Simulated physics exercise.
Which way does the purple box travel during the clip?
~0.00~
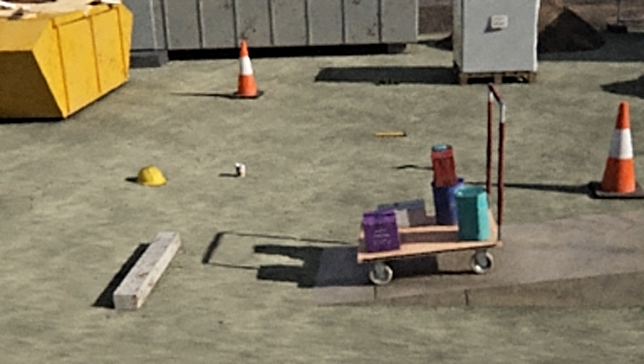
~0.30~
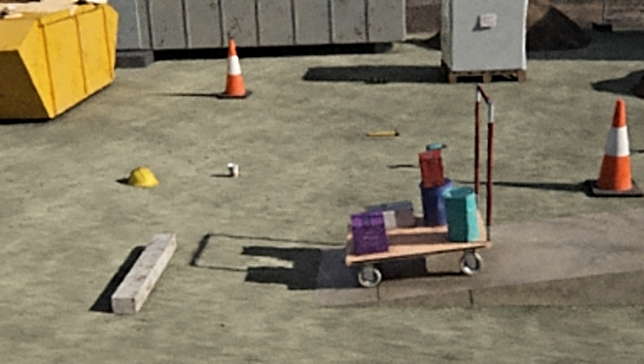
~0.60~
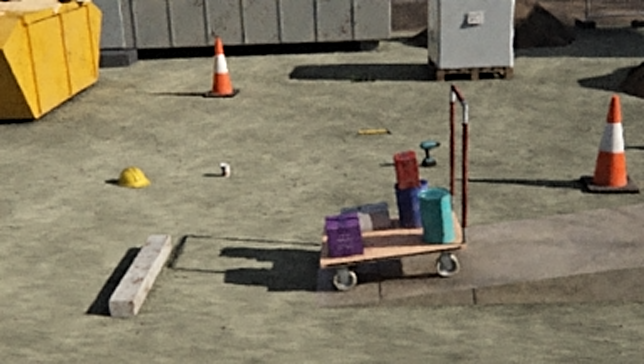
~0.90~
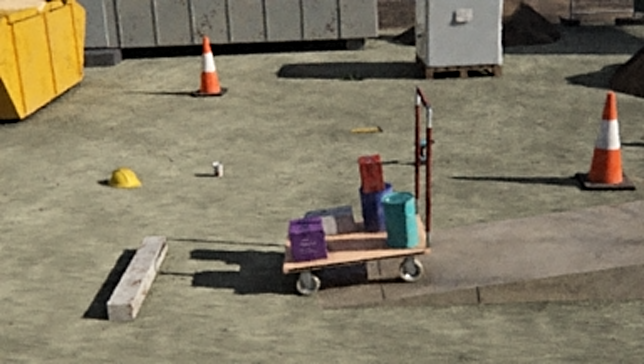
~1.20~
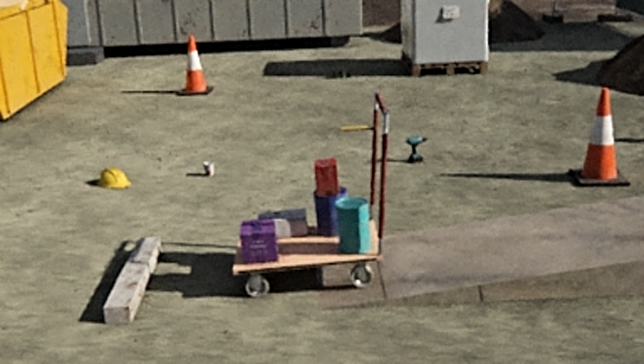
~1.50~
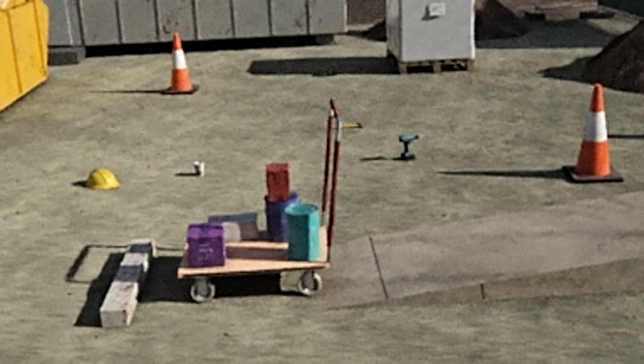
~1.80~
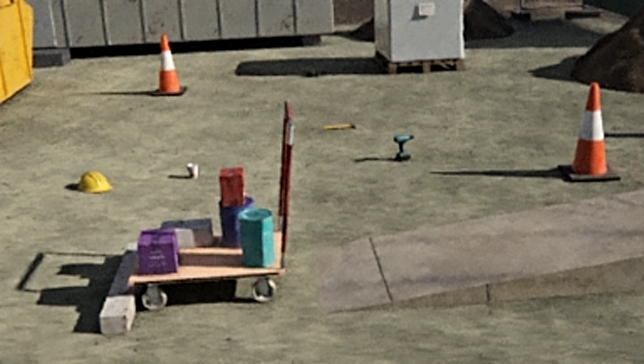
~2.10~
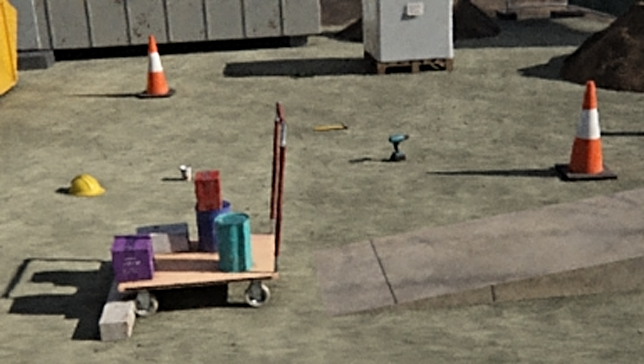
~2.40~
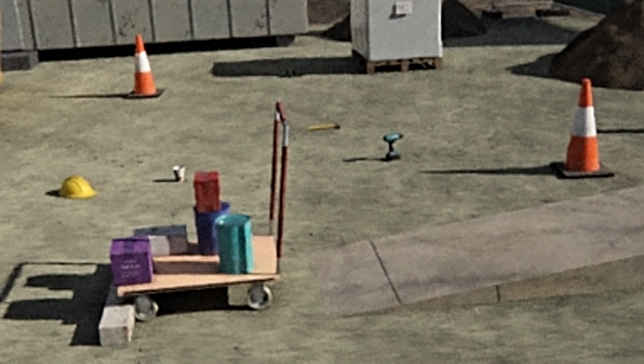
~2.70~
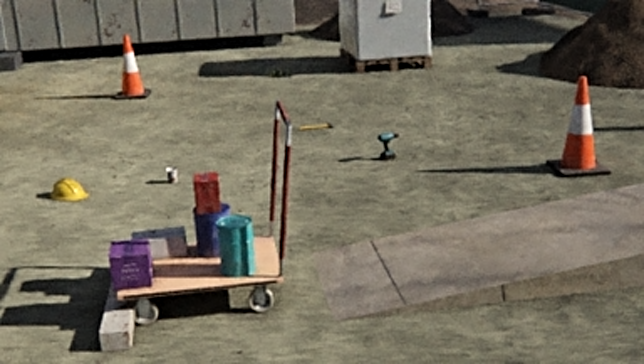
The purple box travels to the left, carried along on the trolley as it rolls toward the pale kerb block.
